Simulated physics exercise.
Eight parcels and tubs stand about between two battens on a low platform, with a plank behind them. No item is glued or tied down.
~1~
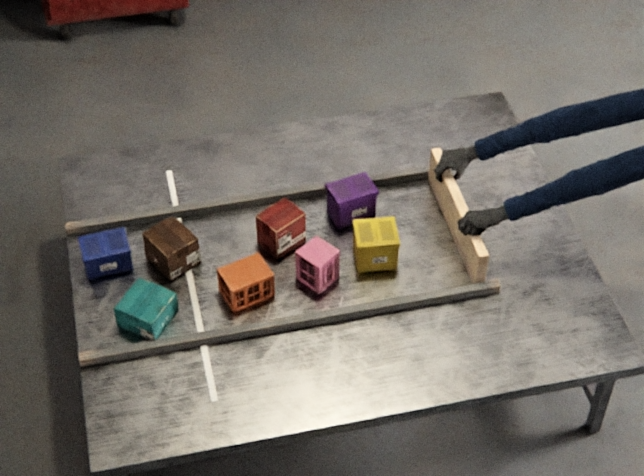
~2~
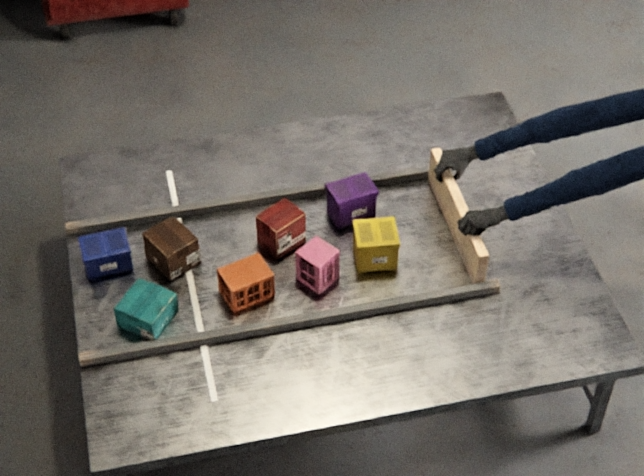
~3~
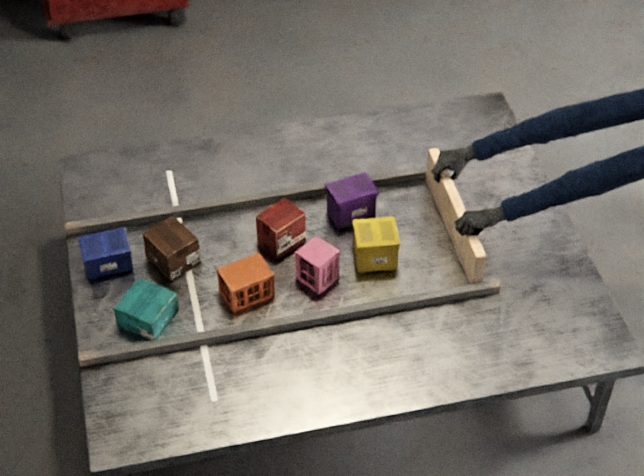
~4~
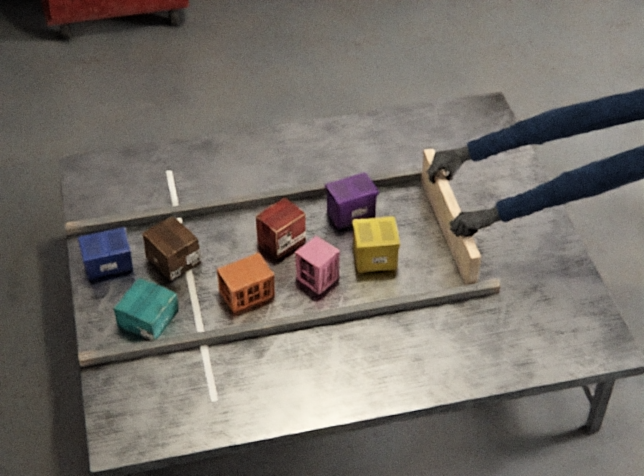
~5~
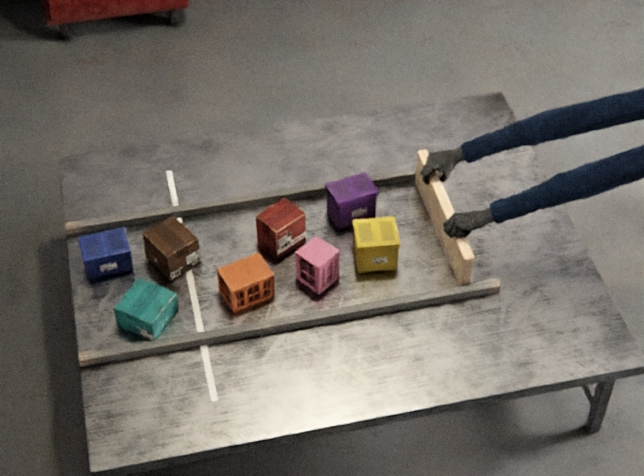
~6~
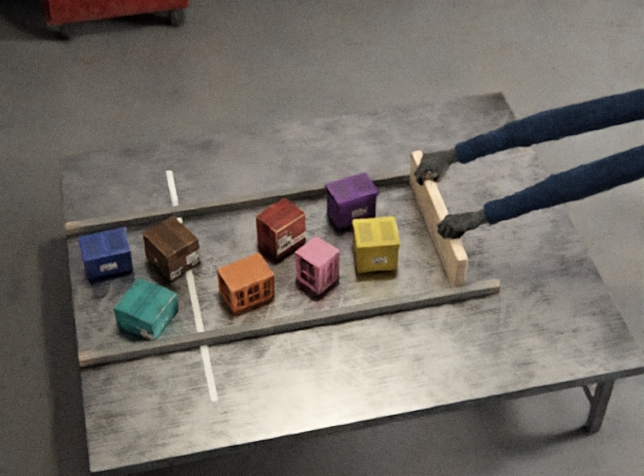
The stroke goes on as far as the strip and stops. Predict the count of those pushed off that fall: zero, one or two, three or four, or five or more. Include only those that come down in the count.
I expect only one or two to drop off the edge.
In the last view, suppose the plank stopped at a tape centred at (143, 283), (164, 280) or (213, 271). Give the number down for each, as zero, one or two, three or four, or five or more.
Taking the places in the order asked: Three to four, then 3 or 4, then either one or two.
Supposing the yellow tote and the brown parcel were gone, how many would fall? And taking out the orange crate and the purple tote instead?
Tally per try: 0 / 0.
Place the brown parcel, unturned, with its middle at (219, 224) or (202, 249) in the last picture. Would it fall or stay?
Place by place, it does not fall; remains up.
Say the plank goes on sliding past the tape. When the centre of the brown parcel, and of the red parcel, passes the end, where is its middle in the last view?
Middle: Roughly (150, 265); roughly (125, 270).
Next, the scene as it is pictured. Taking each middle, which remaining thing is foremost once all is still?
It's the orange crate that ends nearest.
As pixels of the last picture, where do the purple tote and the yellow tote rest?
(159, 229) and (171, 284), roughly.
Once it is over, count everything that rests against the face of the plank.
Contact count: 2.
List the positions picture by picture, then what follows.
The first picture shows blue tote (106, 254); turquoise parcel (147, 309); brown parcel (172, 248); plank (457, 215); tape (189, 275).
The second picture shows turquoise parcel (147, 309); red parcel (281, 229).
The third picture shows brown parcel (172, 248); yellow tote (376, 246).
The fourth picture shows blue tote (106, 254); purple tote (352, 202).
The fifth picture shows turquoise parcel (147, 309); orange crate (246, 283).
The sixth picture shows blue tote (106, 254); turquoise parcel (147, 309); brown parcel (172, 248); plank (437, 219); tape (189, 275).
Soon after, none off yet; blue tote at rest near (106, 254); turquoise parcel at rest near (147, 309); brown parcel at rest near (172, 248).
By the end, the number that fall off is one or two; fallen, turquoise parcel and blue tote.
